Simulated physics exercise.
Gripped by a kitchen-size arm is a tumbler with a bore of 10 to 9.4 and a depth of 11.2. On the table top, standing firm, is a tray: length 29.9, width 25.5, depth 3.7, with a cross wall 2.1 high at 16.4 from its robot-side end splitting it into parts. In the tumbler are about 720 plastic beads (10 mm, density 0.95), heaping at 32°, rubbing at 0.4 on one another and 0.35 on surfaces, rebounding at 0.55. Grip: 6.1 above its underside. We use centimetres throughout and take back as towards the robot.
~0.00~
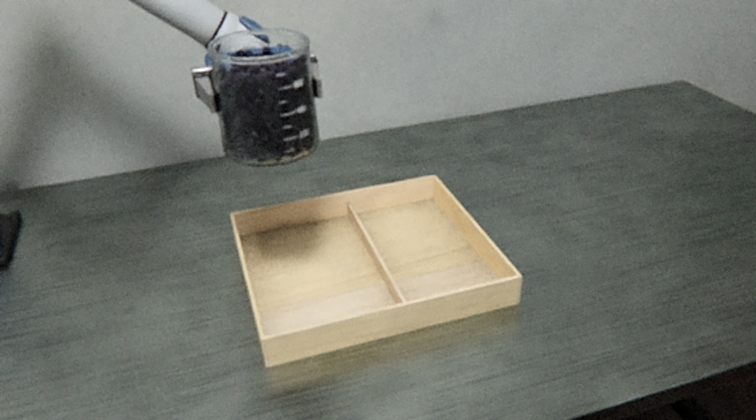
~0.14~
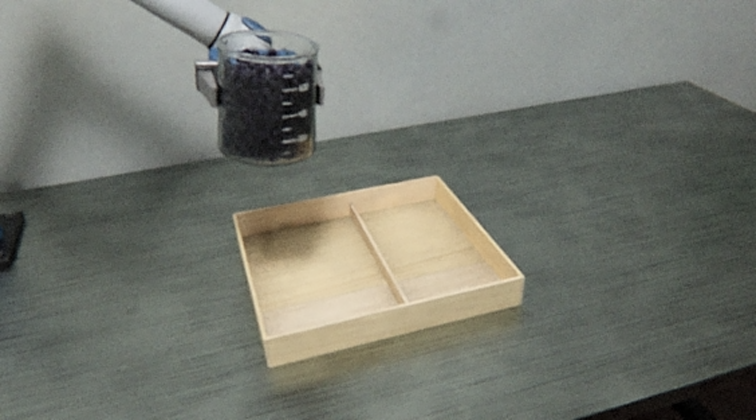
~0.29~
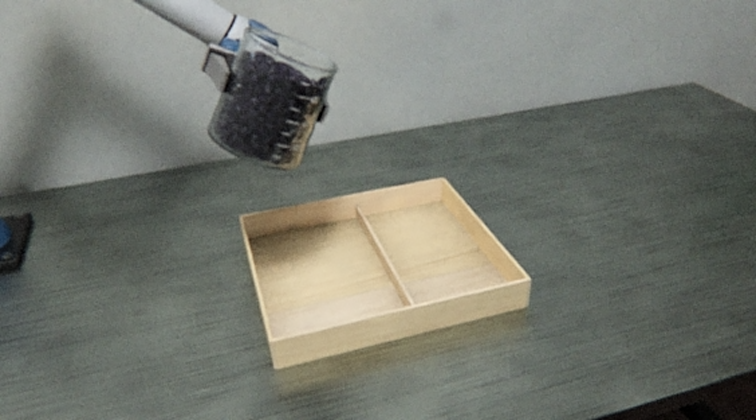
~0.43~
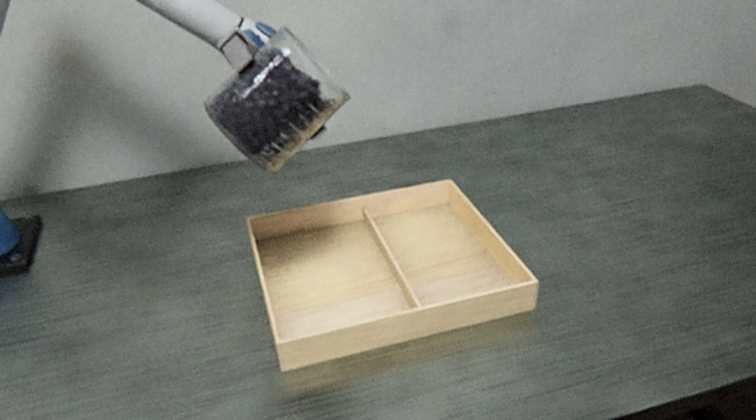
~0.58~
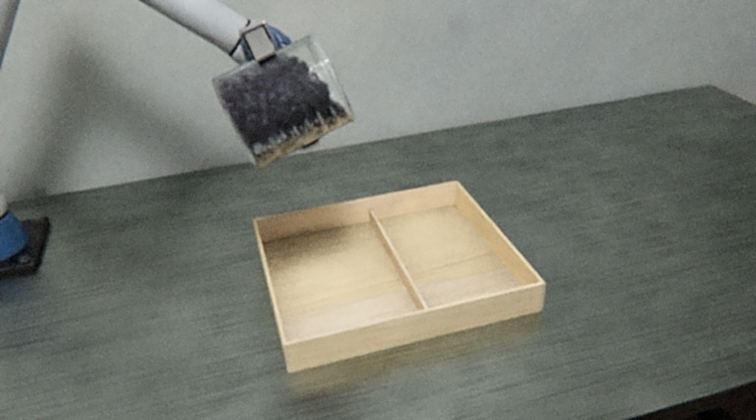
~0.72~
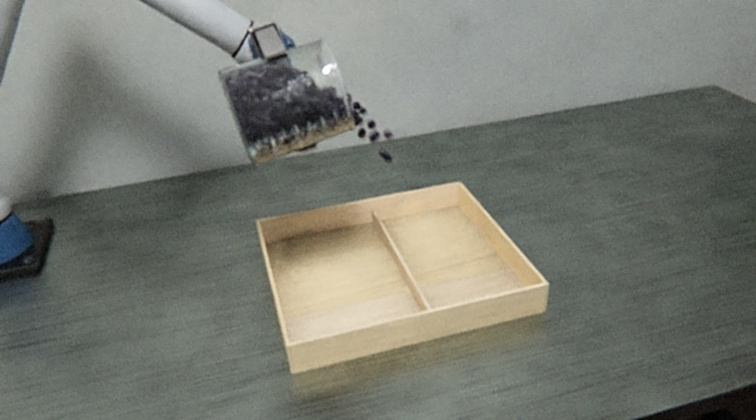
Robot arm tilting a clear tumbler of dark beads rightward above a divided wooden tray, the first few beads dropping from its rim.
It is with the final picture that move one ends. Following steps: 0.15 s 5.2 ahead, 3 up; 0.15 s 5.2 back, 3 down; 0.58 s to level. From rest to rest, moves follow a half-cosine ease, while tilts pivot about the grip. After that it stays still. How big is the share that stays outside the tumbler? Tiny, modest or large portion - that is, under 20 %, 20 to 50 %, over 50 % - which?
A large portion.
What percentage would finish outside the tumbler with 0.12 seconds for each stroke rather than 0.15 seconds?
I'd expect some 80 per cent.
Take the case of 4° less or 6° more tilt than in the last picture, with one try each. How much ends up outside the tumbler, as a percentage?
They would come to near 50 and 70 per cent.
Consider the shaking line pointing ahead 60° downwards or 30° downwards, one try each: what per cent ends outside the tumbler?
Near 15 and 30 percent respectively.
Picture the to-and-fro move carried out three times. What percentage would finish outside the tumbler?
I'd expect something close to 85 per cent.
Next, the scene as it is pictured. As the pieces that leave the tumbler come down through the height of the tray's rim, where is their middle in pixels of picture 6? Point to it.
Estimated centre around (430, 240) in pixels.
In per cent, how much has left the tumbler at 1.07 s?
Around 55 percent at that moment.
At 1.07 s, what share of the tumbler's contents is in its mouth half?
Some 55 per cent.
By 1.07 s, tilted 77° forward, highest piece 26 above the table; 324 in the tumbler, 57 in the far-side part, 4 in the robot-side part, 2 on the table or floor, 334 in flight or on a rim.
By 1.42 s, tilted 17° forward, highest piece 29 above the table; 348 in the far-side part, 298 in the tumbler, 64 in the robot-side part, 9 on the table or floor, 2 in flight or on a rim.
By 1.80 s, level, highest piece 27 above the table; 347 in the far-side part, 298 in the tumbler, 67 in the robot-side part, 9 on the table or floor.
By 2.85 s, level, highest piece 27 above the table; 347 in the far-side part, 298 in the tumbler, 67 in the robot-side part, 9 on the table or floor.
Final count, 347 in the far-side part, 298 in the tumbler, 67 in the robot-side part, 9 on the table or floor. That is 59 % outside the tumbler.
